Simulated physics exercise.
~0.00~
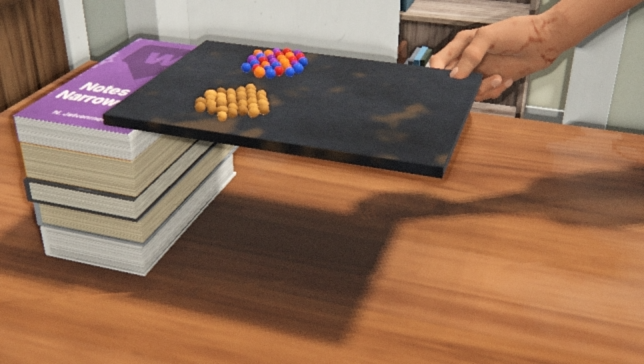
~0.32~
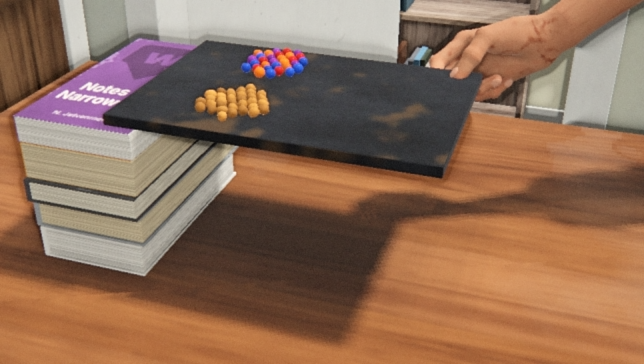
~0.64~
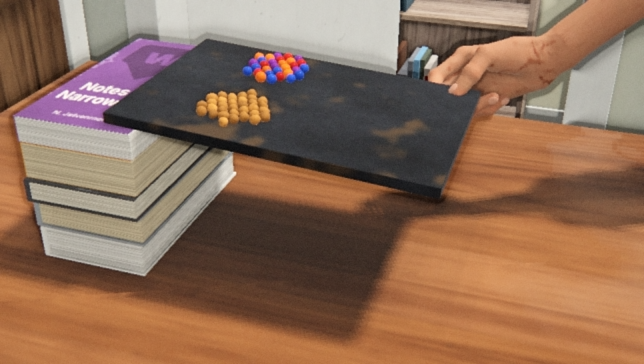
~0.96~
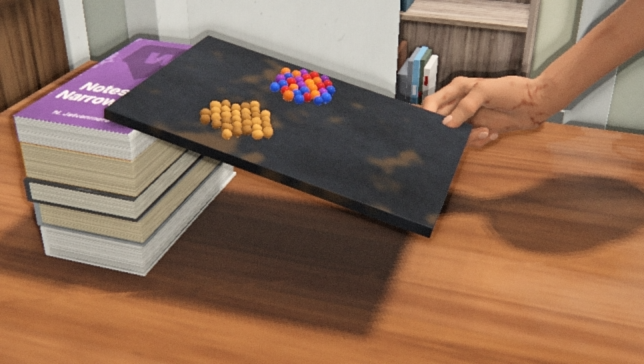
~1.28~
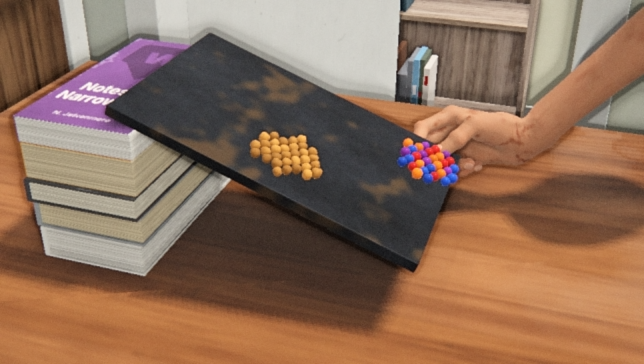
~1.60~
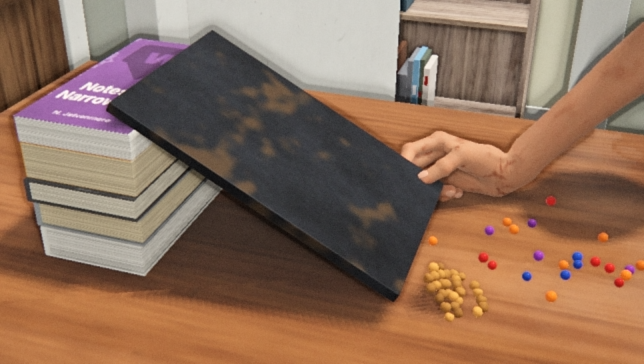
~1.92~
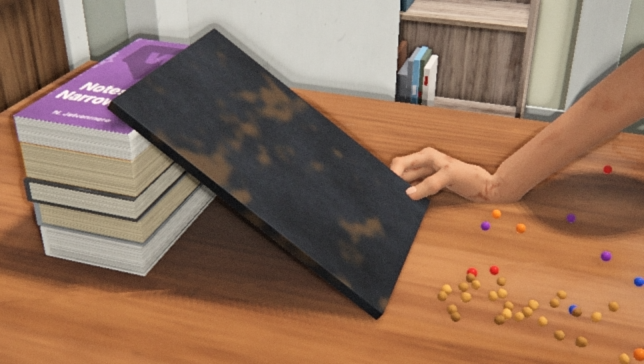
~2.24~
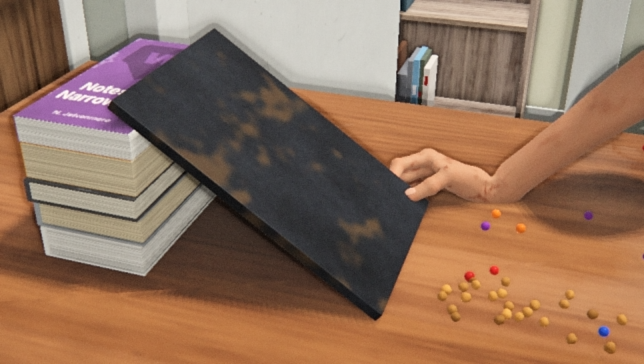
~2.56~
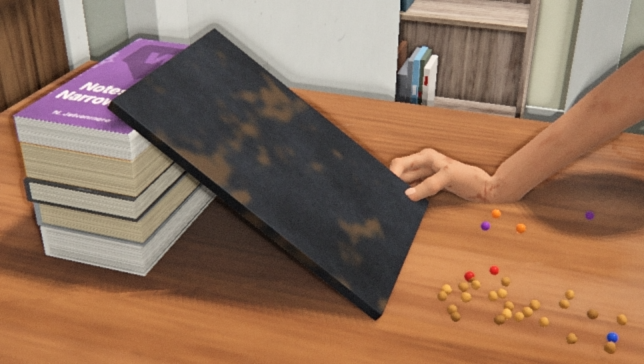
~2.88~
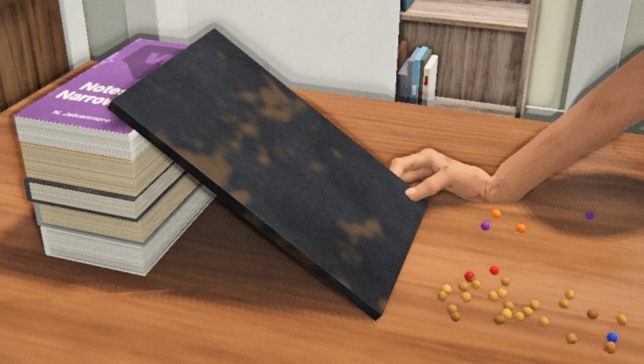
A hand at the right holds up one end of a dark, brown-blotched board on a wooden table, seen from slightly above, while the other end rests on a stack of books topped by a purple cover. Two clusters of small balls sit on it, golden ones nearer and red, blue, orange and purple ones farther back. The hand slowly lowers the free end, and both clusters slide down, the mixed one leading. They spill onto the table and scatter rightward. The board rests steeply, with golden balls loosely grouped nearby and few coloured ones still in view.
